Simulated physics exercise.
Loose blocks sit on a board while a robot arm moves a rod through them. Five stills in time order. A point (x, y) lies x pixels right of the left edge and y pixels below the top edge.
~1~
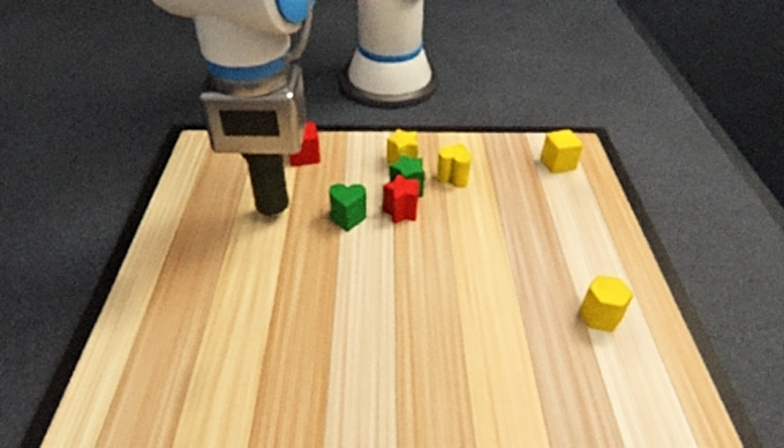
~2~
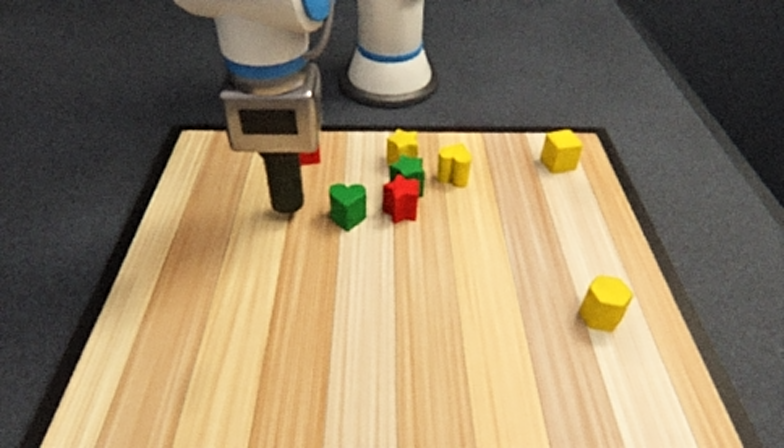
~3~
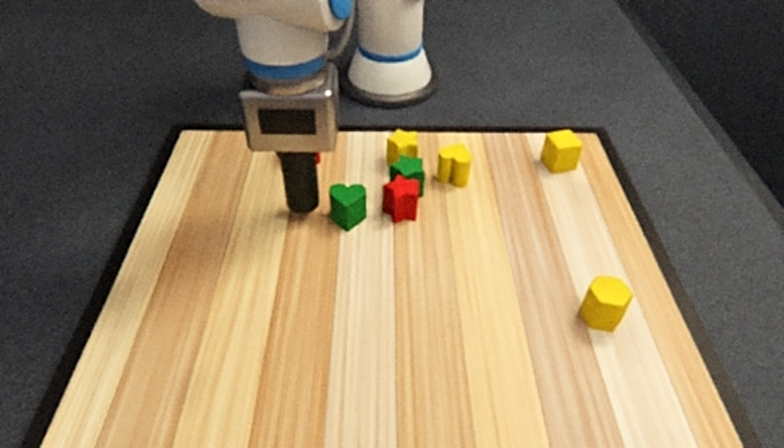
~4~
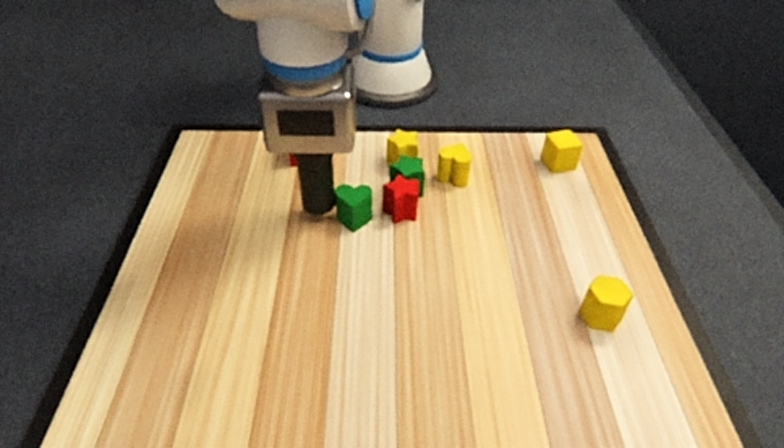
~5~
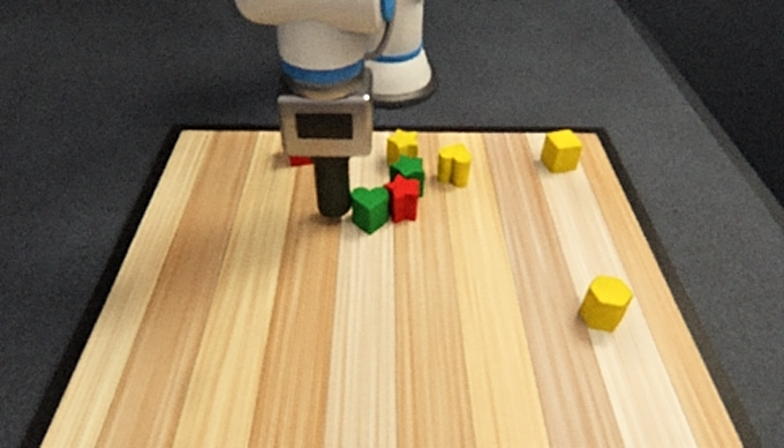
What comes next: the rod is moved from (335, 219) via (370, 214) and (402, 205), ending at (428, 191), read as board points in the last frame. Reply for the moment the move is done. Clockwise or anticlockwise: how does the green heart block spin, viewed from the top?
The twist is clockwise.
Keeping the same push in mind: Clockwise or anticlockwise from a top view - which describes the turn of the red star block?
Turns anticlockwise.
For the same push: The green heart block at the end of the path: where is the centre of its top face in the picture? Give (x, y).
I predict (408, 200).
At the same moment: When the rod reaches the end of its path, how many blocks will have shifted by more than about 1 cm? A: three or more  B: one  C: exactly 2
Option A.
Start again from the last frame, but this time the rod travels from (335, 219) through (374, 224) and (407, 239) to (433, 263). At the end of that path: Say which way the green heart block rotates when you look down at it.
Answer: Anticlockwise.
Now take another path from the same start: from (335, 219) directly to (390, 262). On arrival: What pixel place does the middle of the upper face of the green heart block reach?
I'd expect the centre of its top face to be at (405, 207).
The first path, step by step. One third of the way, rod at (370, 203); green heart block at (398, 200), turned 55° clockwise; red star block at (419, 184), turned 50° anticlockwise.
Two thirds of the way, rod at (403, 193); green heart block at (408, 200), turned 100° clockwise; red star block at (434, 185), turned 90° anticlockwise; green star block at (414, 161), turned 30° anticlockwise.
At the end, rod at (429, 180); green heart block at (408, 200), turned 100° clockwise; red star block at (444, 184), turned 55° anticlockwise; green star block at (427, 147), turned 55° anticlockwise; yellow heart block still.
